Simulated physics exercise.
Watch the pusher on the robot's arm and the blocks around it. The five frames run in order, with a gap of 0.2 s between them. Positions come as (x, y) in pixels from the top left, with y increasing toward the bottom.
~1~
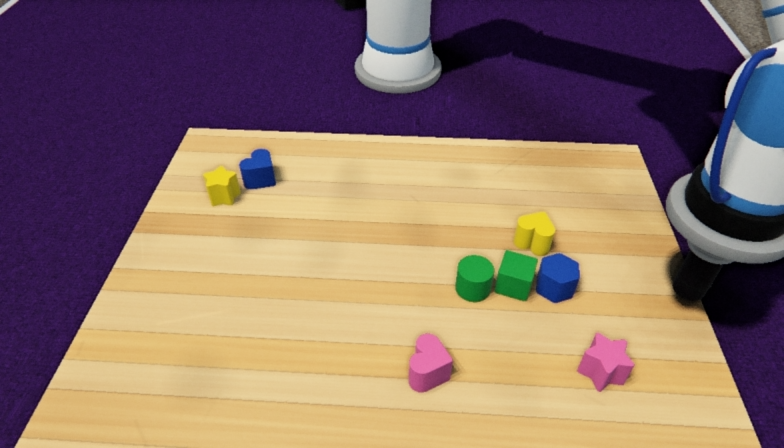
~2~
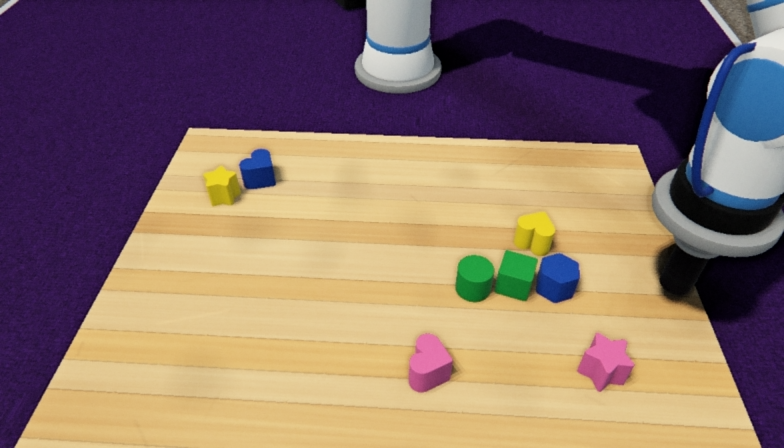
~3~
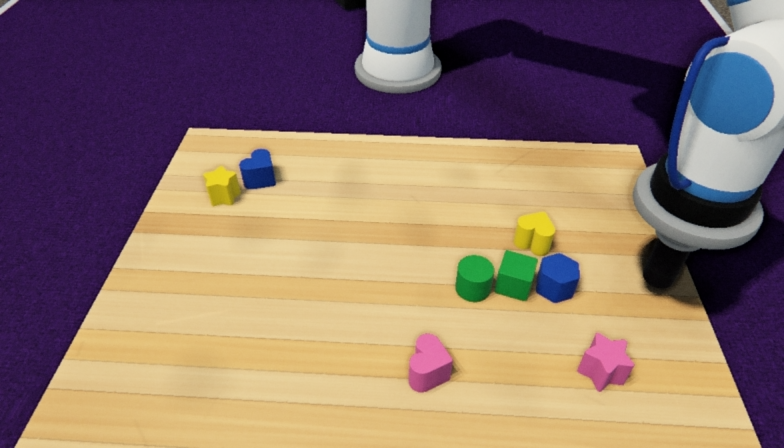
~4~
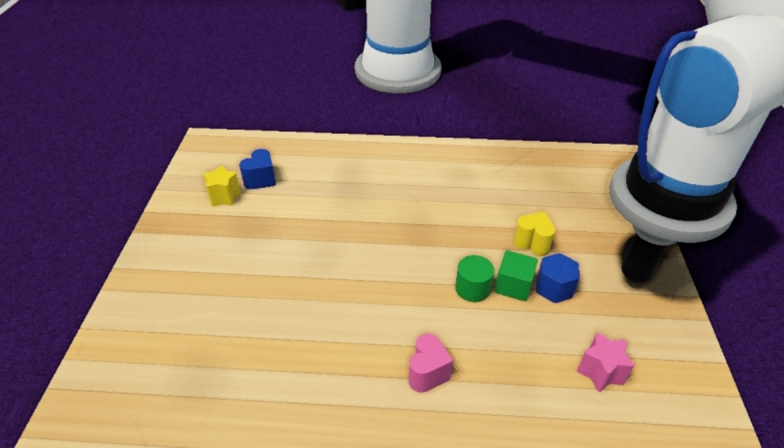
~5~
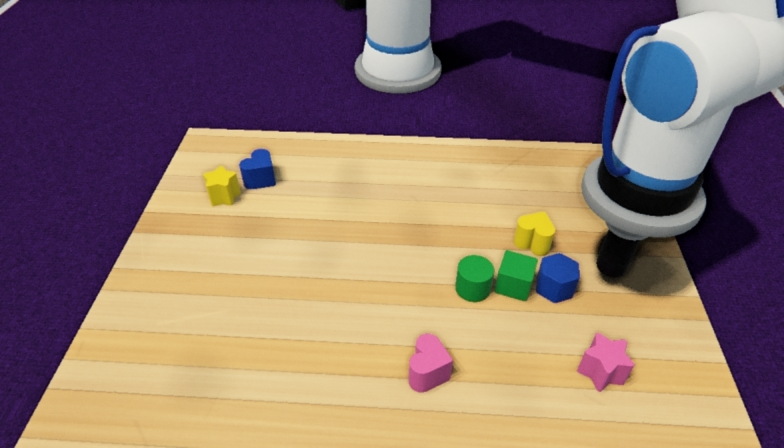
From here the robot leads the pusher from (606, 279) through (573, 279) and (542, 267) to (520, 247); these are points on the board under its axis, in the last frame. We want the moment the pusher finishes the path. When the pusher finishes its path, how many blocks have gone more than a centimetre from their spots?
The result: Three blocks or more.
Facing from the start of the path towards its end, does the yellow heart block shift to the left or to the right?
Answer: Right.
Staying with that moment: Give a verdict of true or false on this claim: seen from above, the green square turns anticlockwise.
That statement is accurate.
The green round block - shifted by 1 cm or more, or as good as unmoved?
It ends up somewhere else.
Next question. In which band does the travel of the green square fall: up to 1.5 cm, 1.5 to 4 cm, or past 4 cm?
Final distance: 1.5 to 4 cm.
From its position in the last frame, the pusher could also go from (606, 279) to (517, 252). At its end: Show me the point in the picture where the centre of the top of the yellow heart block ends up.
Its top middle: (516, 209).
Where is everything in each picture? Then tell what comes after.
Pusher's lower end (688, 290); green round block (476, 268); green square (519, 265); yellow heart block (538, 223); blue hexagon (561, 267), in the first picture.
Pusher (674, 285); blocks still, in the second picture.
Pusher (657, 278); blocks still, in the third picture.
Pusher (636, 272); blocks still, in the fourth picture.
Pusher (611, 268); green round block (476, 268); green square (519, 265); yellow heart block (538, 223); blue hexagon (561, 267), in the fifth picture.
On the path given first. One third of the way, pusher (577, 267); green square (513, 265); blue hexagon (549, 268).
Two thirds of the way, pusher (544, 255); green round block (454, 271); green square (491, 270), turned 35° anticlockwise; blue hexagon (524, 262), turned 30° anticlockwise.
At the end, pusher (523, 236); green round block (452, 272); green square (489, 270), turned 40° anticlockwise; yellow heart block (527, 205), turned 25° clockwise; blue hexagon (520, 257), turned 50° anticlockwise.
